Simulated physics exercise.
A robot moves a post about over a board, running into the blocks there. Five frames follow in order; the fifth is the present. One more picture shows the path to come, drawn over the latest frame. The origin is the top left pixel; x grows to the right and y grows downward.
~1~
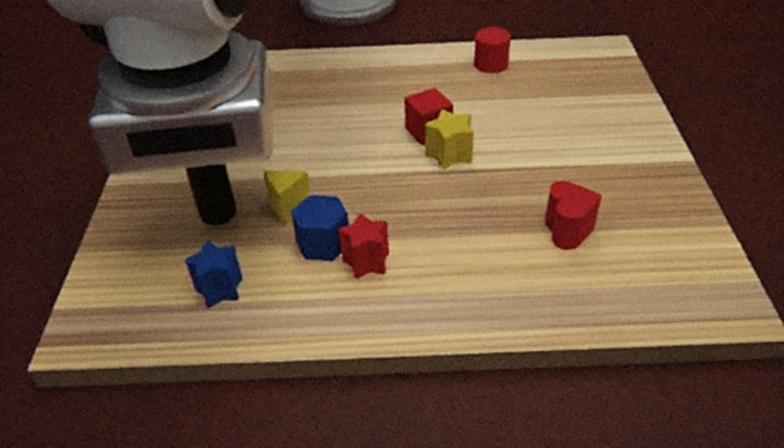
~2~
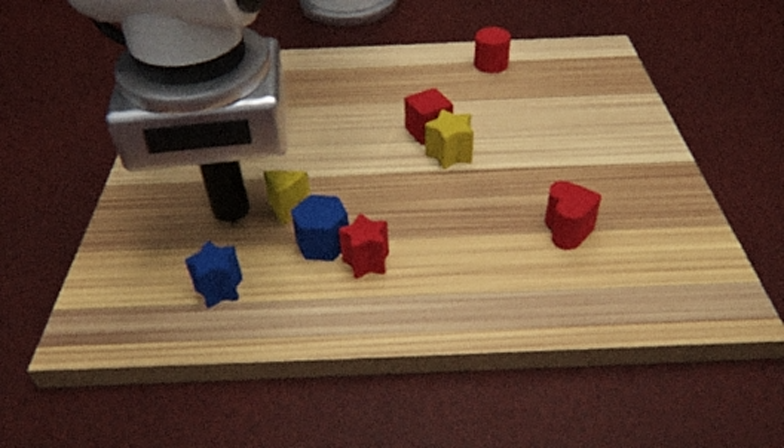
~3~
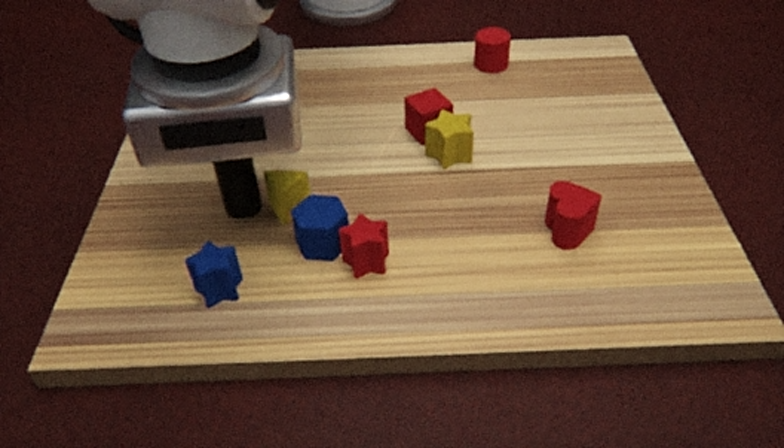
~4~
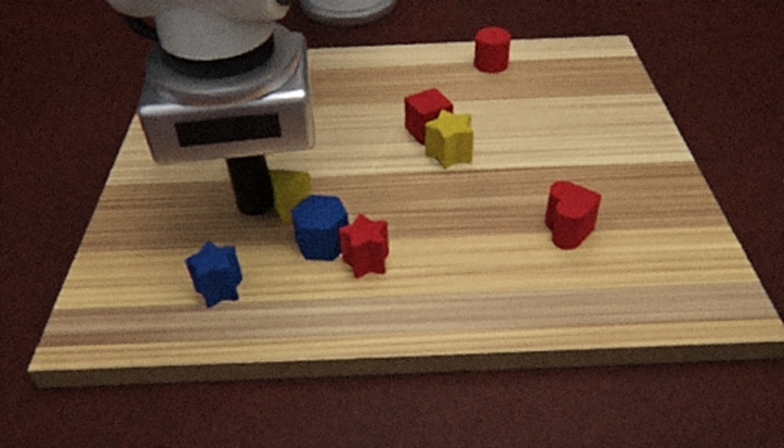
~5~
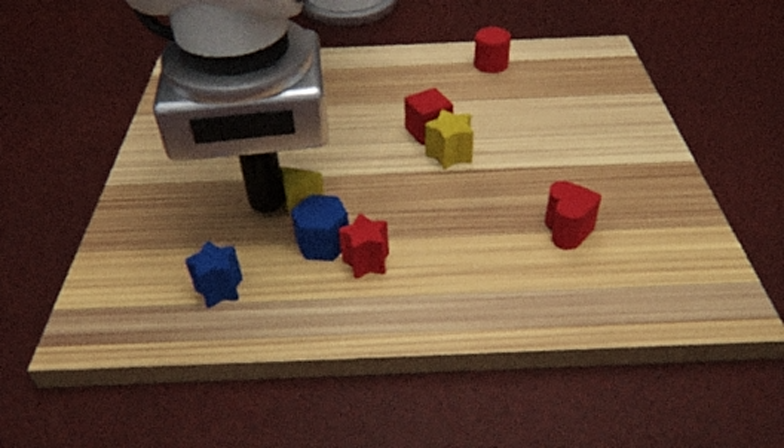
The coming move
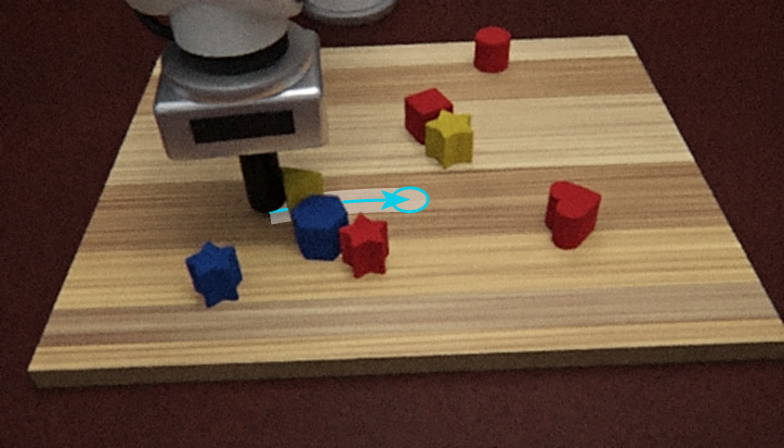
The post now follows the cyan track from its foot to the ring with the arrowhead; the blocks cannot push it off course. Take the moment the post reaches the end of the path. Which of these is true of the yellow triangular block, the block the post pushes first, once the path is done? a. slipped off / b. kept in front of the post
The one that fits is b, kept in front of the post.
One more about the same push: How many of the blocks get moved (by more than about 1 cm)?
It shifts a single block.
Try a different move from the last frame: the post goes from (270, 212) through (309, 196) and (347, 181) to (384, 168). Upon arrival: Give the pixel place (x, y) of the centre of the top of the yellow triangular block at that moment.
At pixel (360, 167).
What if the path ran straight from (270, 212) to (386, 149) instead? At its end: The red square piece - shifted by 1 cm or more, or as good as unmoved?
The red square piece will stay where it is.
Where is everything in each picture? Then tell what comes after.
In the first frame, lower end of the post at (218, 213), tops of blocks, yellow triangular block at (283, 177), blue hexagon at (319, 210).
In the second frame, post at (231, 210), blocks as before.
In the third frame, post at (244, 207), blocks as before.
In the fourth frame, post at (256, 204), blocks as before.
In the fifth frame, post at (268, 201), yellow triangular block at (297, 176), blue hexagon at (319, 210).
The drawn path runs from (270, 212) over (317, 205) and (363, 201) to (410, 200).
On the path given first. One third of the way, post at (316, 194); yellow triangular block at (345, 170), turned 15° clockwise.
Two thirds of the way, post at (363, 190); yellow triangular block at (394, 166), turned 10° clockwise.
At the end, post at (410, 189); yellow triangular block at (441, 163); blue hexagon not moved.
